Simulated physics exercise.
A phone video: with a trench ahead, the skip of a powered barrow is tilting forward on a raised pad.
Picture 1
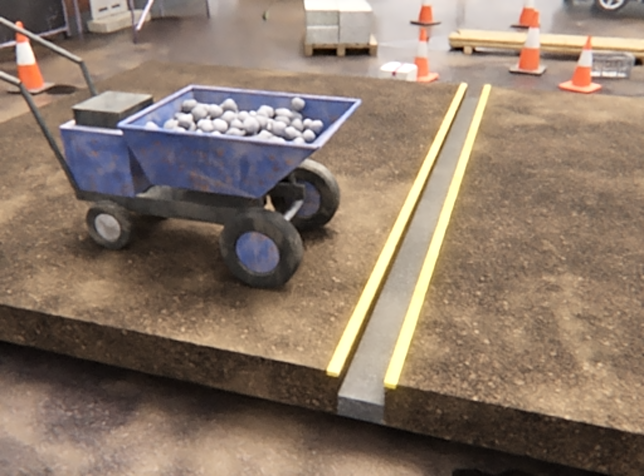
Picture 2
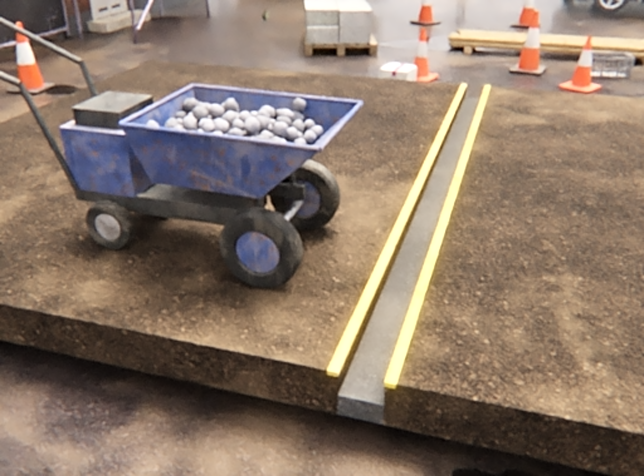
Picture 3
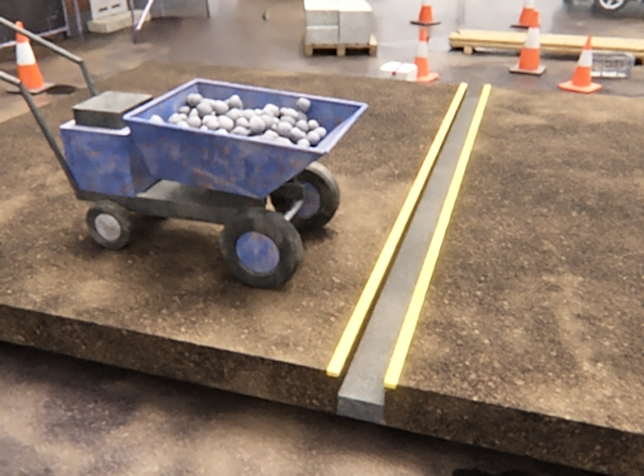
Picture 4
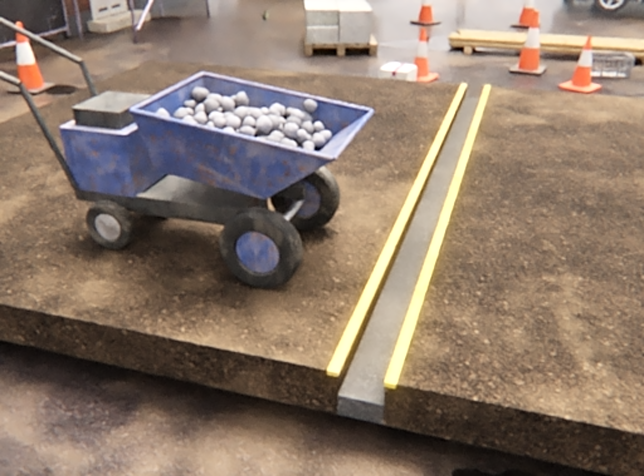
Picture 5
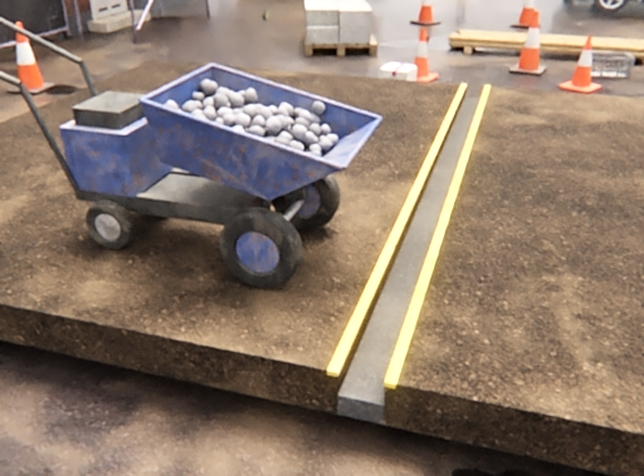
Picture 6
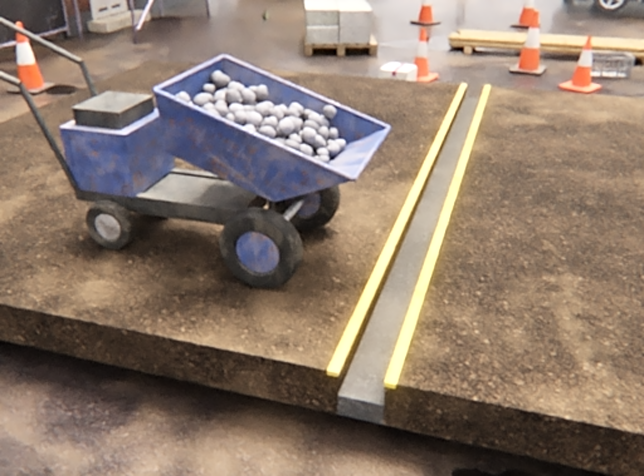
A blue barrow's skip, loaded with round grey cobbles, gradually tilts forward and right.
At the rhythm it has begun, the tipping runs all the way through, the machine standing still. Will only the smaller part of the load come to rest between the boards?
I predict the trench will fail to catch most of it.
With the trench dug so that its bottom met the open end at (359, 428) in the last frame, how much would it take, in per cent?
Around 40 percent.
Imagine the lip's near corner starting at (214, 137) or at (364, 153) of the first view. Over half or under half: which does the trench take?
At the earlier place the lesser portion ends between the edges, at the later place the lesser portion.
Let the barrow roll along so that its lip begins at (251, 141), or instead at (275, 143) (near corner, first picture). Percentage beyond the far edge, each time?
10 % for the first, 20 % for the second.
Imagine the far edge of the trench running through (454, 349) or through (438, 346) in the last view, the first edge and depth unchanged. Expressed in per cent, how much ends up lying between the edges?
70 %, then 60 %.
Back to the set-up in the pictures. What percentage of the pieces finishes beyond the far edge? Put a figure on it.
Estimate: Around 55 per cent.
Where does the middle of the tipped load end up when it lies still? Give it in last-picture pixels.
Resting centre, last frame: Roughly (444, 273).
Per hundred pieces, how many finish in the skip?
I'd say around 20 per cent.
Soon, skip tipped steeply; all in the skip.
A while on, skip tipped steeply; most in the skip; a small part in or heaped over the trench; a small part beyond it; a stray few falling.
Towards the end, skip tipped right over; about a quarter in the skip; about a quarter in or heaped over the trench; about half beyond it.
Finally, skip tipped right over; about a quarter in the skip; about a quarter in or heaped over the trench; about half beyond it.
